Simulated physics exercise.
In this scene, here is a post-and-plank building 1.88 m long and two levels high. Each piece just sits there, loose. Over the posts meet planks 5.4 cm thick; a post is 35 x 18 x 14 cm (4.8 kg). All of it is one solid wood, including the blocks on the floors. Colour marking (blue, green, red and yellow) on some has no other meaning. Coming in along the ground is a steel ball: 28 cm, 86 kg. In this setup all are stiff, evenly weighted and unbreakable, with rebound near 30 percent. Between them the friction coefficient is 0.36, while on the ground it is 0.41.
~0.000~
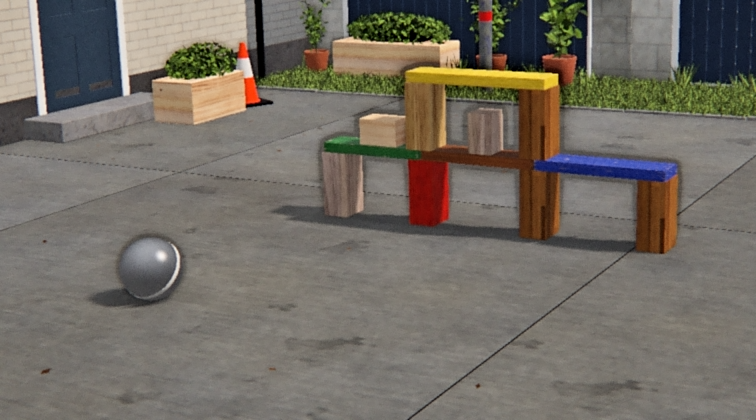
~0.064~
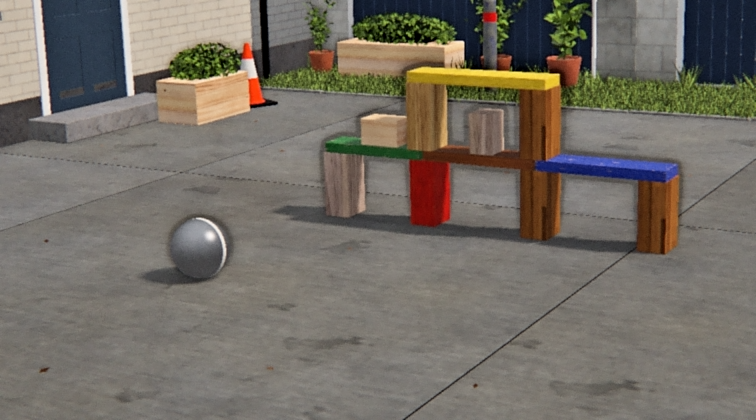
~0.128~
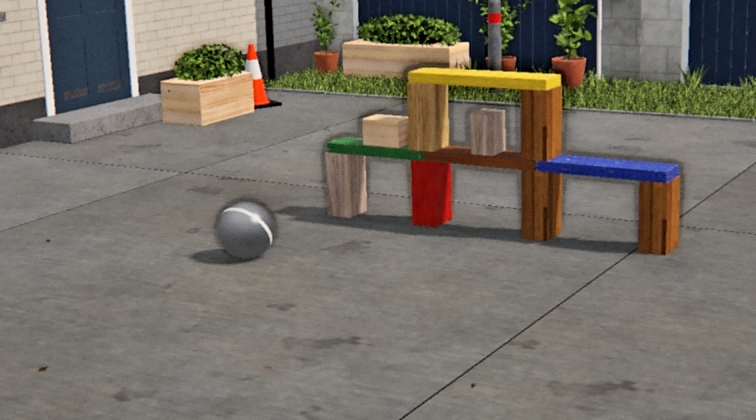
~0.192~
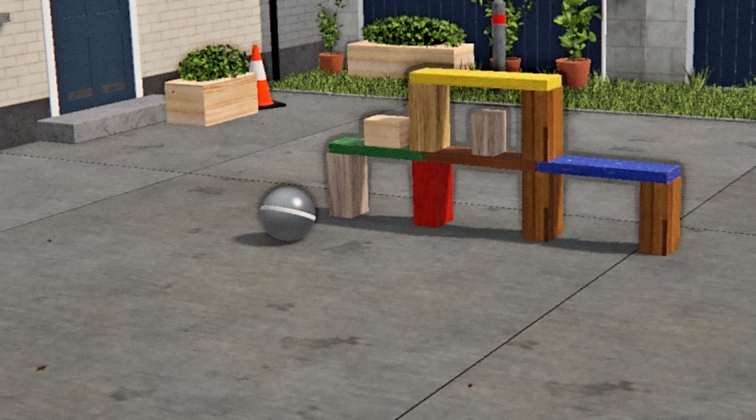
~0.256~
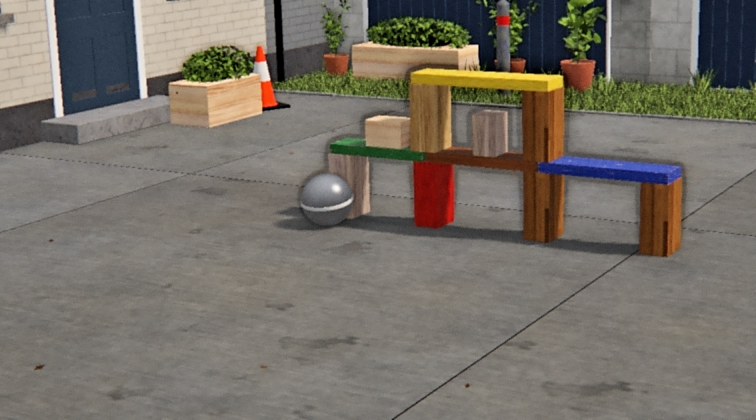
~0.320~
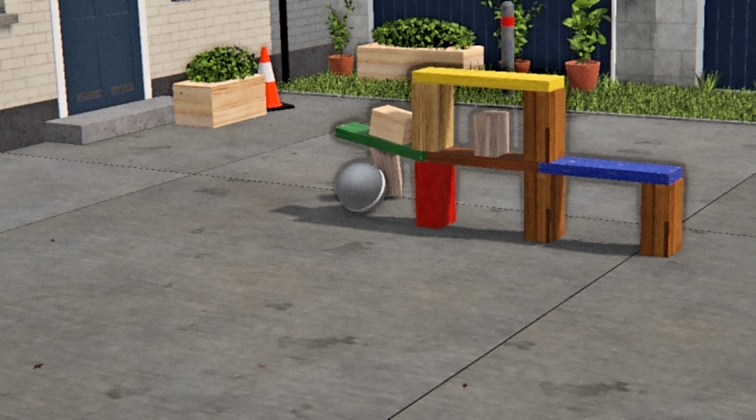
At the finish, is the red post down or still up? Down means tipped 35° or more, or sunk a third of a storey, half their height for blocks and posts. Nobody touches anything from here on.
It is still up.
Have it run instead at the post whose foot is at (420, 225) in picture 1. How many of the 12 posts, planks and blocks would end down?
Changed throw: 9 in all.
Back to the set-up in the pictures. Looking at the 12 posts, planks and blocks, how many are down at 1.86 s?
I count 3 at that moment.
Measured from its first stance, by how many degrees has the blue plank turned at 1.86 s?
Roughly 0°.
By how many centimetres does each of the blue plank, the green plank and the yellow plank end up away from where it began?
The blue one ends around 0 cm from its start, the green one around 20 cm and the yellow one around 0 cm.
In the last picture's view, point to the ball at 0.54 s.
You'll find it near (457, 151).
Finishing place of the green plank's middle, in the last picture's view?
Near pixel (396, 178).
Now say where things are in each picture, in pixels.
In the first picture (we follow the side turned to the camera; the camera moves round a little), ball (151, 269) 1.42 m from contact, 5.5 m/s; red post (421, 193); blue plank (598, 171); yellow plank (473, 81); no piece has moved.
In the second picture, ball (200, 248) 1.07 m from contact, 5.5 m/s; red post (422, 193).
In the third picture, ball (246, 230) 72 cm from contact, 5.5 m/s; red post (423, 194).
In the fourth picture, ball (288, 214) 37 cm from contact, 5.5 m/s; red post (424, 194).
In the fifth picture, ball (327, 199) after contact, 5.5 m/s; red post (426, 195).
In the sixth picture, ball (361, 187) after contact, 4.9 m/s; red post (427, 195); green plank (377, 144) tipped 9°; yellow plank (479, 82); steepest lean 17°, the post at (398, 161); 3 stirred so far.
Around 0.54 s, ball still moving; 1 of the 12 pieces down; red post unmoved; green plank tipped 17°, 7 cm lower.
Around 0.94 s, ball still moving; 3 of the 12 pieces down; red post unmoved; green plank tipped 39°, 17 cm lower.
Around 1.86 s, ball still moving; 3 of the 12 pieces down; red post unmoved; green plank tipped 38°, 17 cm lower.
Finally (2.7 s), ball rolling away; 3 of the 12 pieces down; red post unmoved; green plank tipped 38°, 17 cm lower; yellow plank displaced 34 mm. Seen by the last camera, middles, red post near (436, 192), green plank near (396, 178).
